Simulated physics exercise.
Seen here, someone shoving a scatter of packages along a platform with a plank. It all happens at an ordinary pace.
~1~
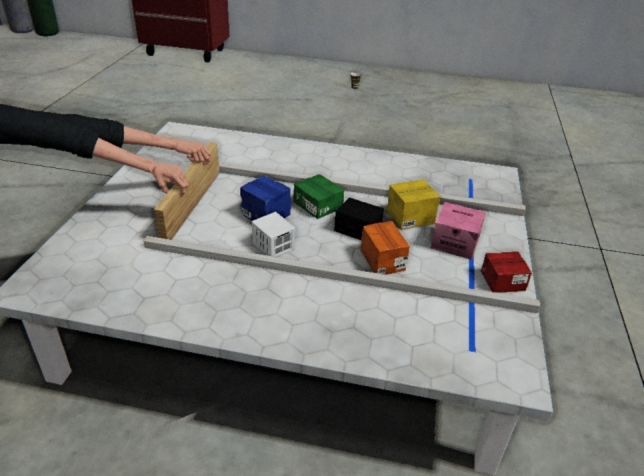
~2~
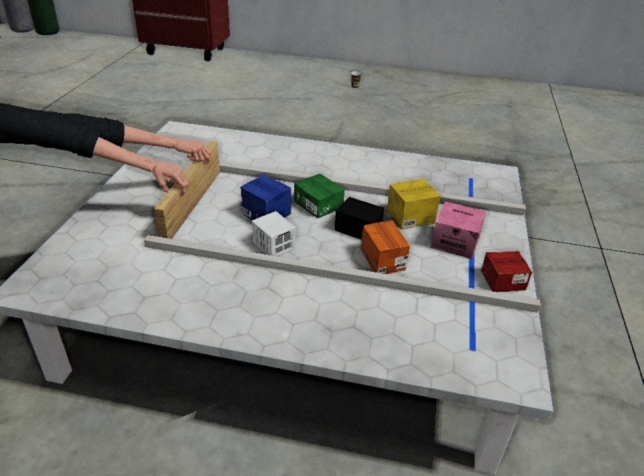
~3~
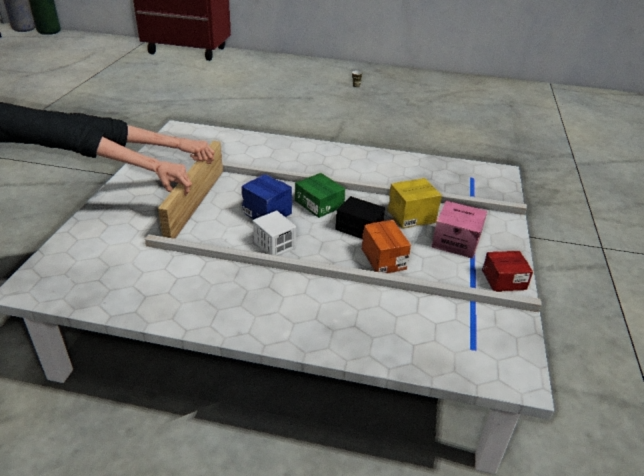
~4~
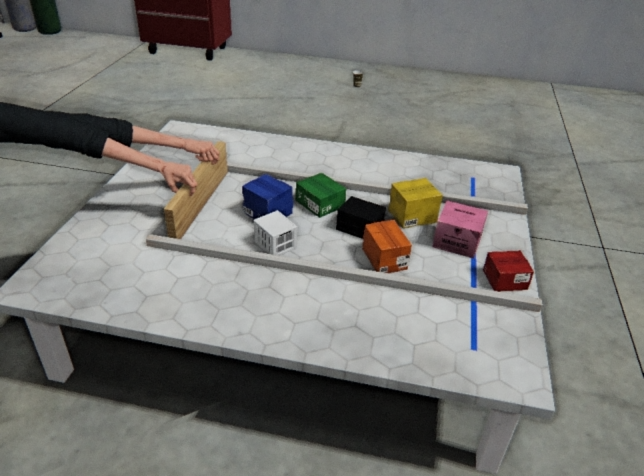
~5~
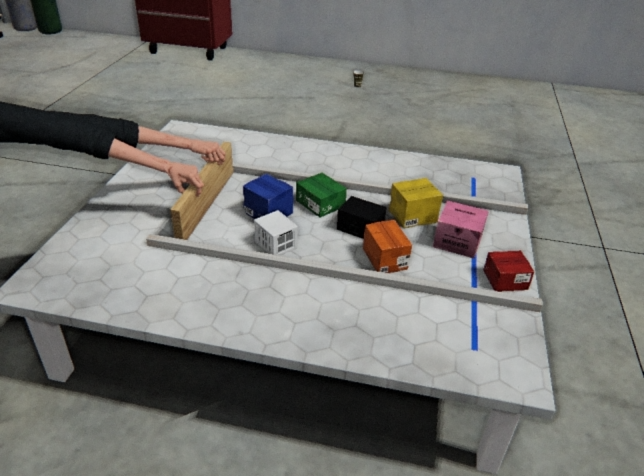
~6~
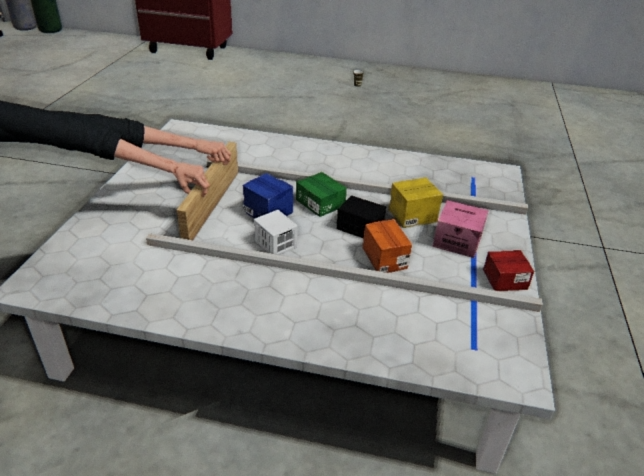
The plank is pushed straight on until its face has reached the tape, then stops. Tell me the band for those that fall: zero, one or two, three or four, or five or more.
As it turns out, the number that fall off is three or four.
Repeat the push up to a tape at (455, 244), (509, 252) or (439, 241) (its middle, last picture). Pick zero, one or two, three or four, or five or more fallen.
One after another: 1 or 2; five or more; 1 or 2.
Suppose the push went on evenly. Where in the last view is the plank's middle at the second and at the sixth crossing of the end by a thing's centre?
Its middle is around (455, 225) and later (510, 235).
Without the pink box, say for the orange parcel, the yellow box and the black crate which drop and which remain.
The orange parcel holds on; the yellow box goes over; the black crate goes over.
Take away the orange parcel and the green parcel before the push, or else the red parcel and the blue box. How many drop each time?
2 in the first case, 2 in the second.
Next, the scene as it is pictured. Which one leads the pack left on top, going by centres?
The orange parcel.
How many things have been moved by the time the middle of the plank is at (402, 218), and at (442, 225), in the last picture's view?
First 7, then 8.
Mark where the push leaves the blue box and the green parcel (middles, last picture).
About (497, 230), and the other about (496, 213).
Early on, none off yet; red parcel at rest near (508, 270); pink box at rest near (460, 229); yellow box at rest near (415, 202).
A while later, none off yet; red parcel at rest near (508, 270); pink box travelled a little near (484, 231); yellow box travelled about its own width near (450, 204).
Finally, the number that fall off is three or four; lost, black crate, yellow box, pink box and red parcel.
